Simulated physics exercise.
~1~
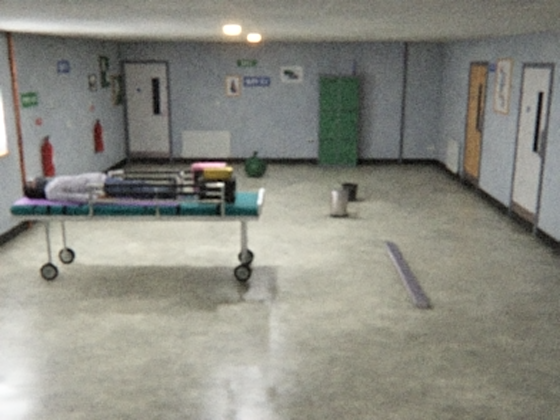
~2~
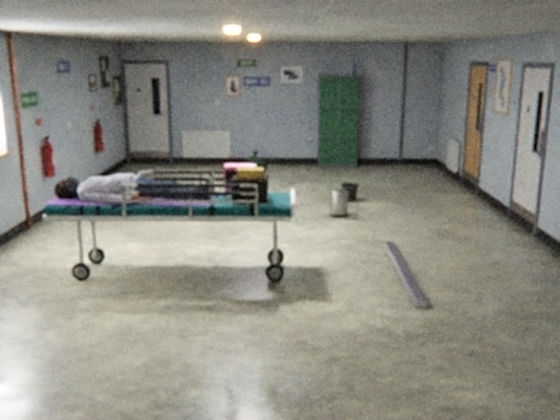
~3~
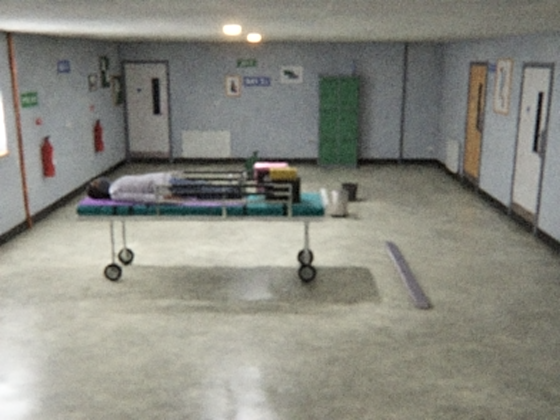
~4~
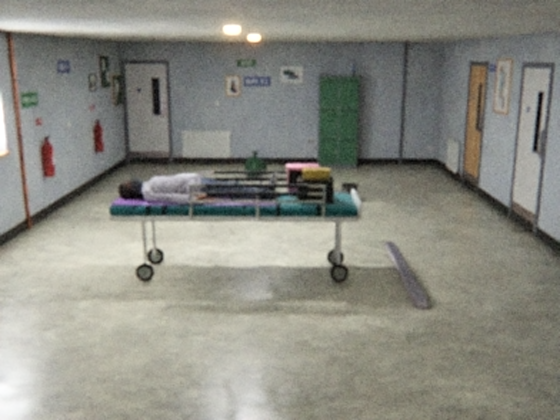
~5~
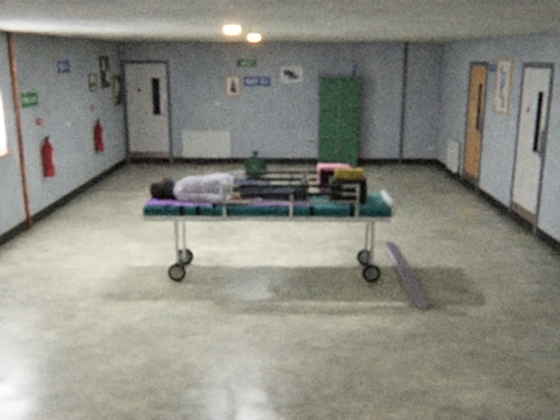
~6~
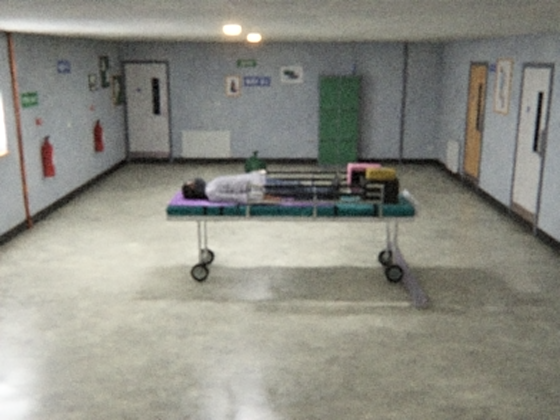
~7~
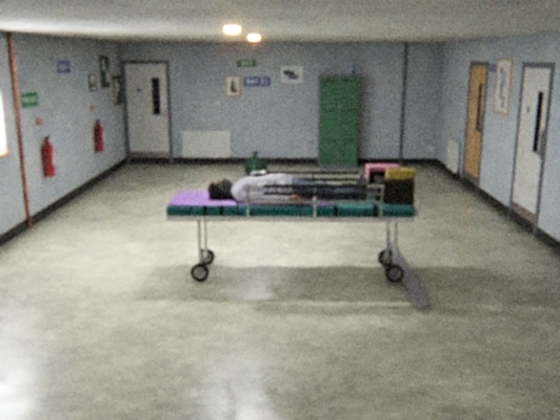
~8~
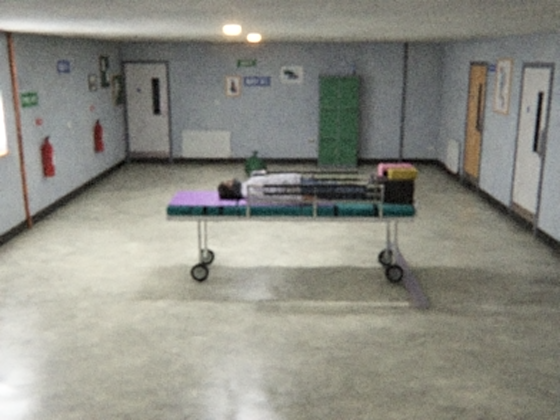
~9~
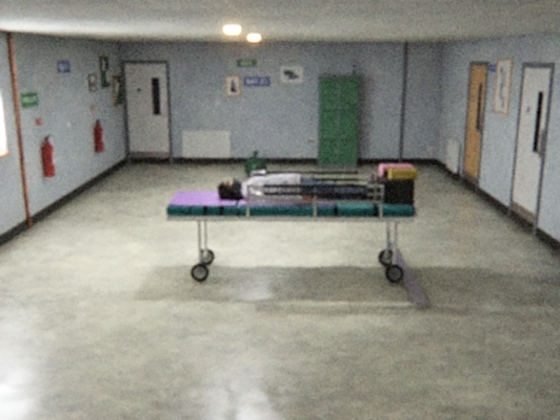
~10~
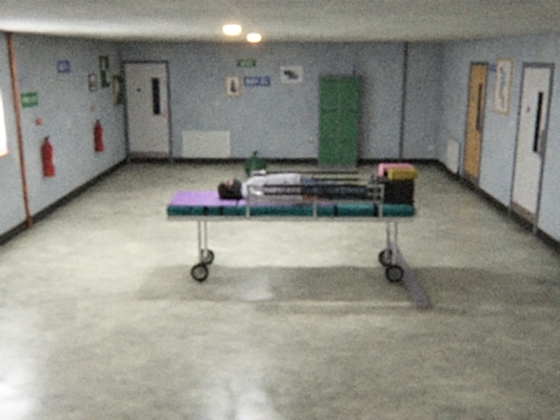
At the start, a person lies flat on a wheeled trolley at the left of a blue-walled room, head to the left, with a pink monitor, a yellow box and a black bag near the feet. The trolley rolls steadily right across the pale floor, carrying everything along. It then stops abruptly near a long strip on the floor, staying level. The person and the items slide a little farther right, uncovering more of the purple surface behind the head. Finally all is still, with the person and the items still aboard, bunched at the right end.
